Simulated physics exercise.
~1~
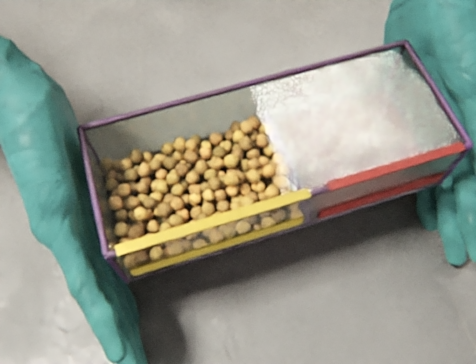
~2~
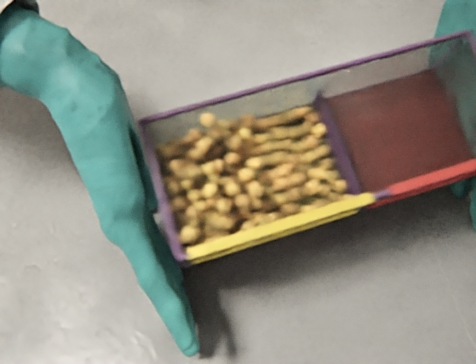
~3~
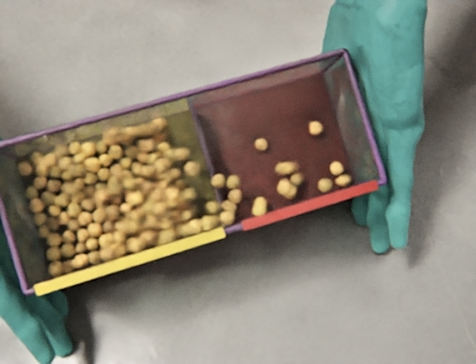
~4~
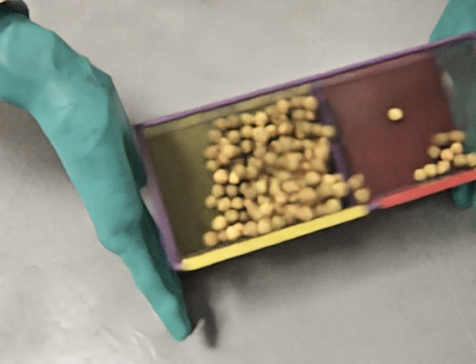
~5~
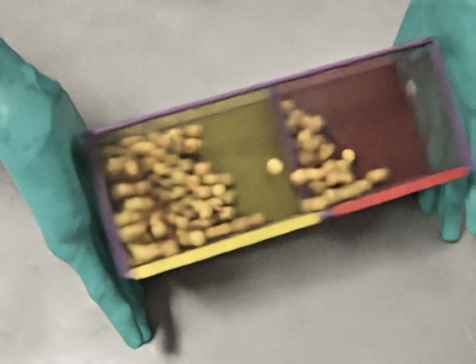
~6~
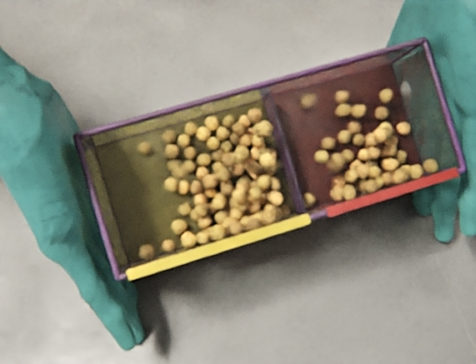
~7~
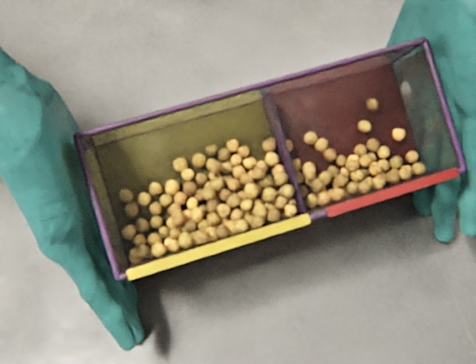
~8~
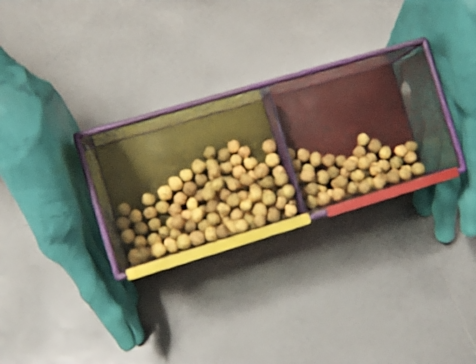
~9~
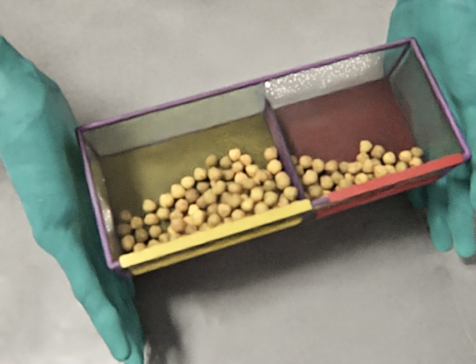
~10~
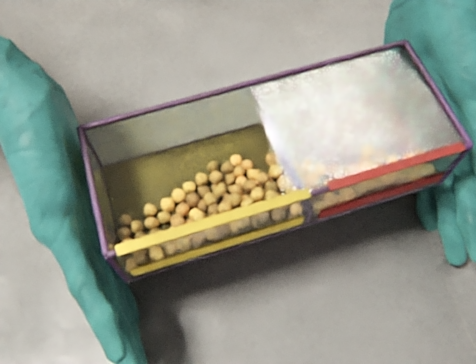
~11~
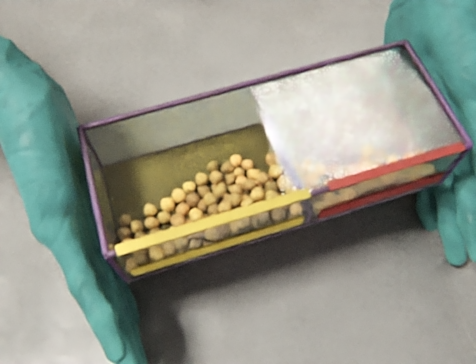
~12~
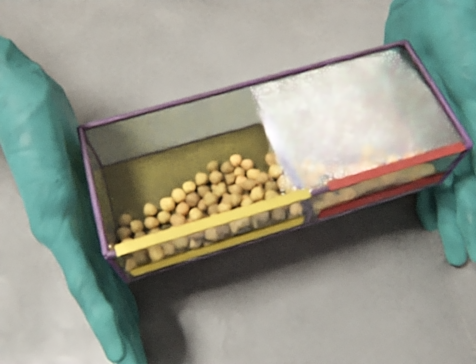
A clear box of chickpeas, all gathered on the yellow side, was tilted and shaken back and forth between two teal-gloved hands, sending some past the divider into the red side, then was leveled and rested with most still in the yellow side.
